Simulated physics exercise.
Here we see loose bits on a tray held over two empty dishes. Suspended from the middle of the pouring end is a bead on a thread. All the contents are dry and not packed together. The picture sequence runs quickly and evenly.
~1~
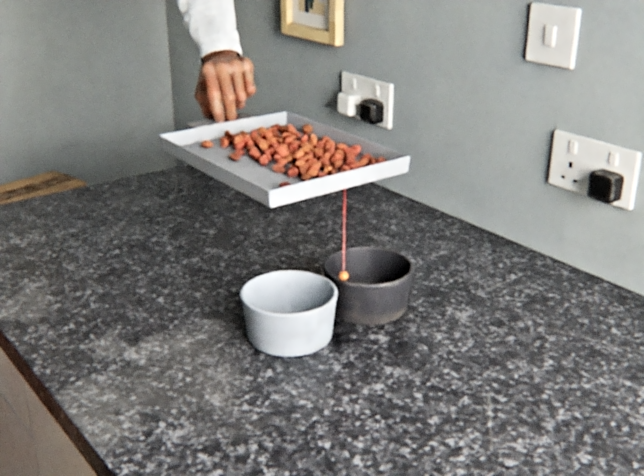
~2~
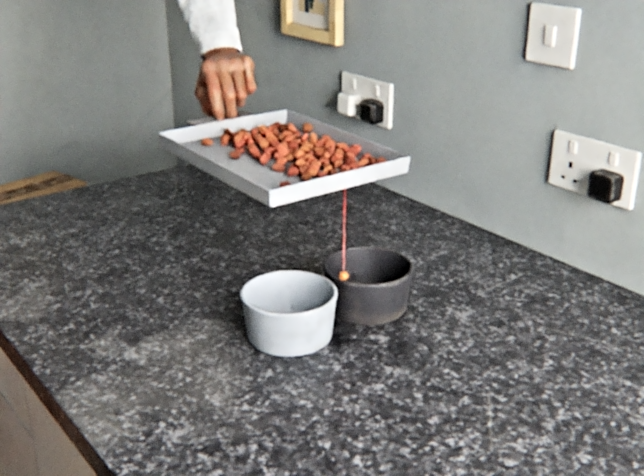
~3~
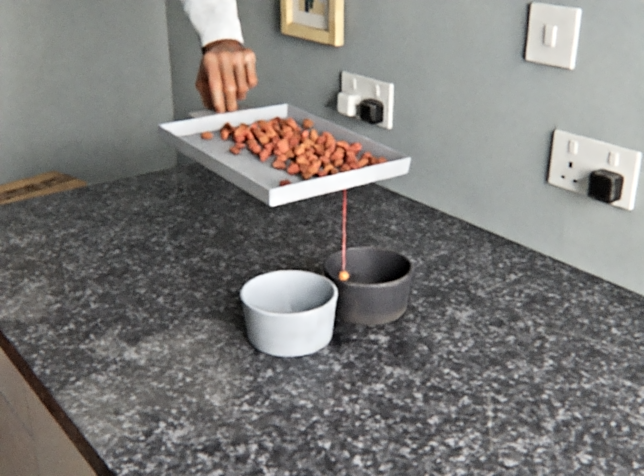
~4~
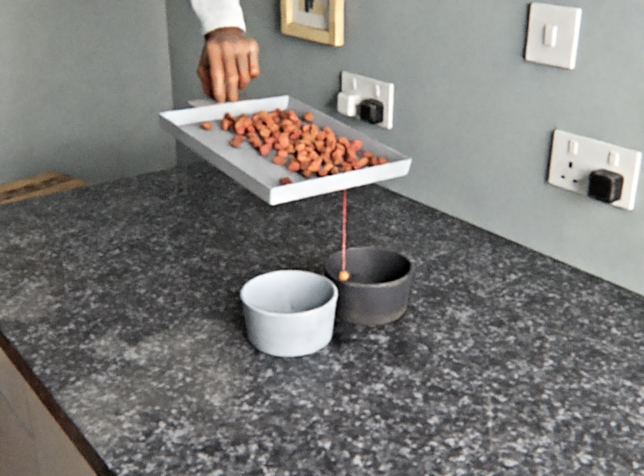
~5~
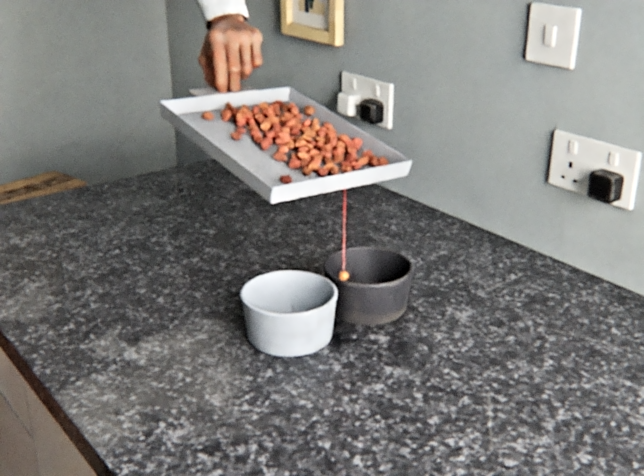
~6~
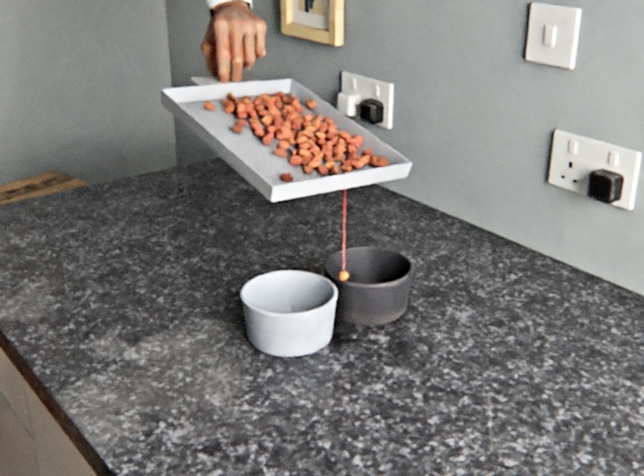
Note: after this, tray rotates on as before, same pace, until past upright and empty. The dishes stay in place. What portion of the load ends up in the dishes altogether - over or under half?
I expect the dishes to receive the lesser amount.
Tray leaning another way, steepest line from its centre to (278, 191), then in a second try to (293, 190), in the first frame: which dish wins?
The first try: The left dish. The second: The left dish.
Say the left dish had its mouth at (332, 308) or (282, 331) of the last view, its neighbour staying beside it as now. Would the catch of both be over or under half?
The first time it's higher than half, the second time lower than half.
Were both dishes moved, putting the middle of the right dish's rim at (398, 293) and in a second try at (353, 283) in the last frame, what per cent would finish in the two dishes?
60 % and 20 %.
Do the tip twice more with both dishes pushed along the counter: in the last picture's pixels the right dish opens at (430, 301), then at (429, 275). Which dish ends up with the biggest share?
First try, the rightmost dish; second try, the rightmost dish.
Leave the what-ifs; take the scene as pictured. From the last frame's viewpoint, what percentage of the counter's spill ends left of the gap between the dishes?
Close to 0 per cent.
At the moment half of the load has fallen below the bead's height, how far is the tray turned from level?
Close to 95° of tilt at that moment.
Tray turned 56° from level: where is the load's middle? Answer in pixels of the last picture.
I'd mark the middle close to (357, 135).
Just after the last frame, tray tipped steeply; almost all on the tray; just a few in the air.
A moment on, tray tipped right over; roughly half on the tray; just a few in the right dish; roughly half outside both; about a tenth in the air.
Further on, tray tipped past a quarter turn; about a tenth in the right dish; the larger part outside both.
When it is over, tray tipped past a quarter turn; not one in the left dish; about a tenth in the right dish; the larger part outside both.
